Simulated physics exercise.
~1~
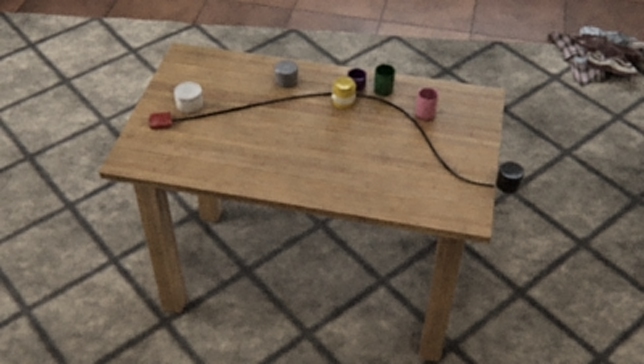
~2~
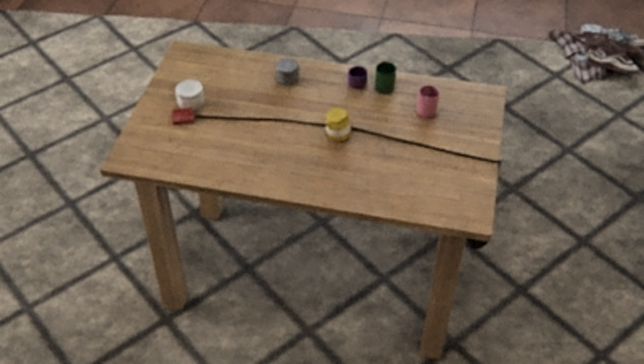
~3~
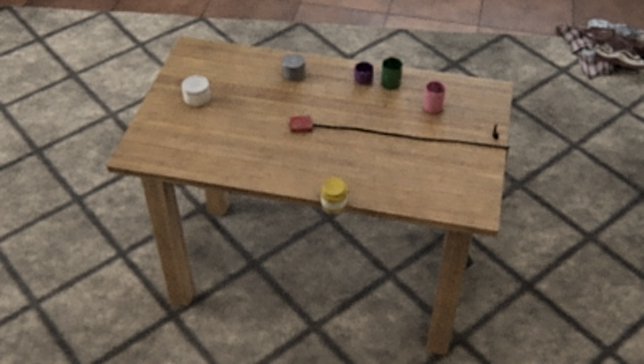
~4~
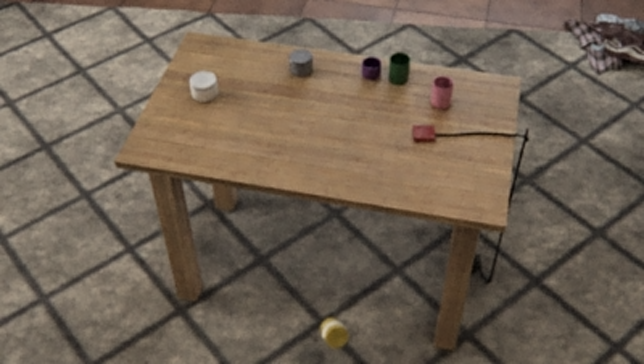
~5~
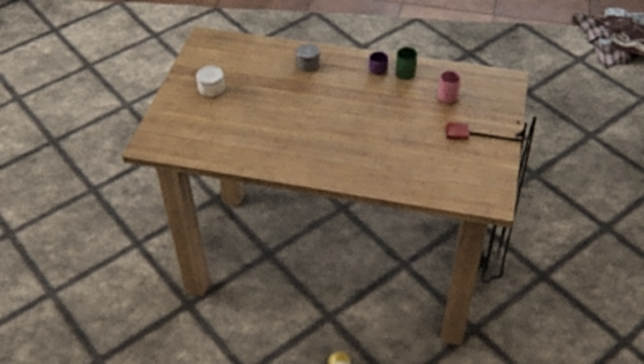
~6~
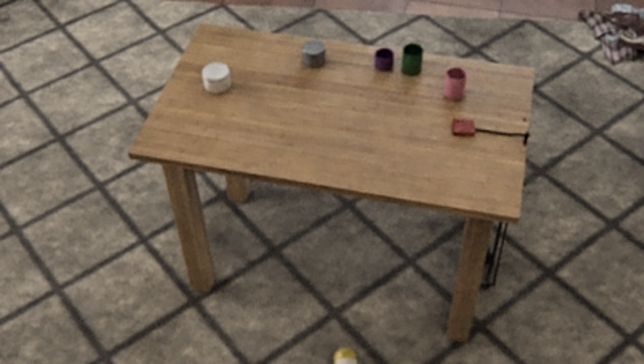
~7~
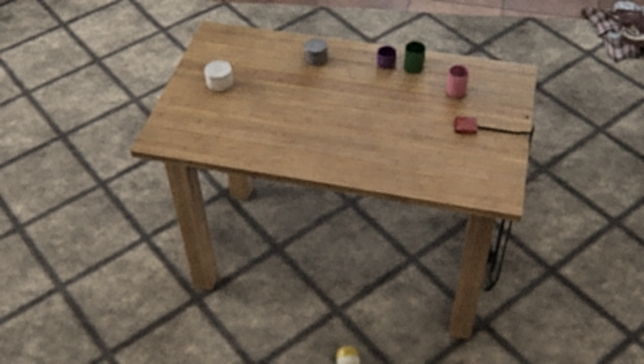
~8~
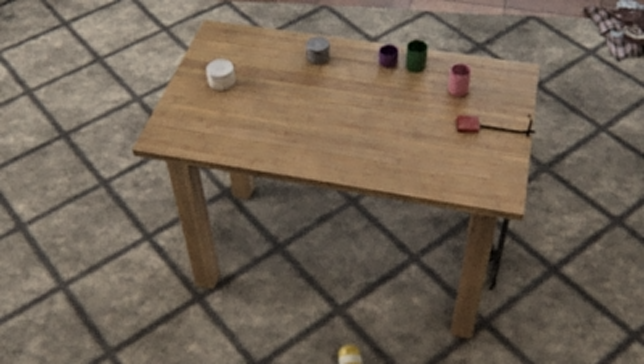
A wooden table held several small pots and a red phone wired to a black speaker, which dropped off the right edge, dragging the phone across as the cable swept a yellow jar off the front; the phone stopped near the edge.
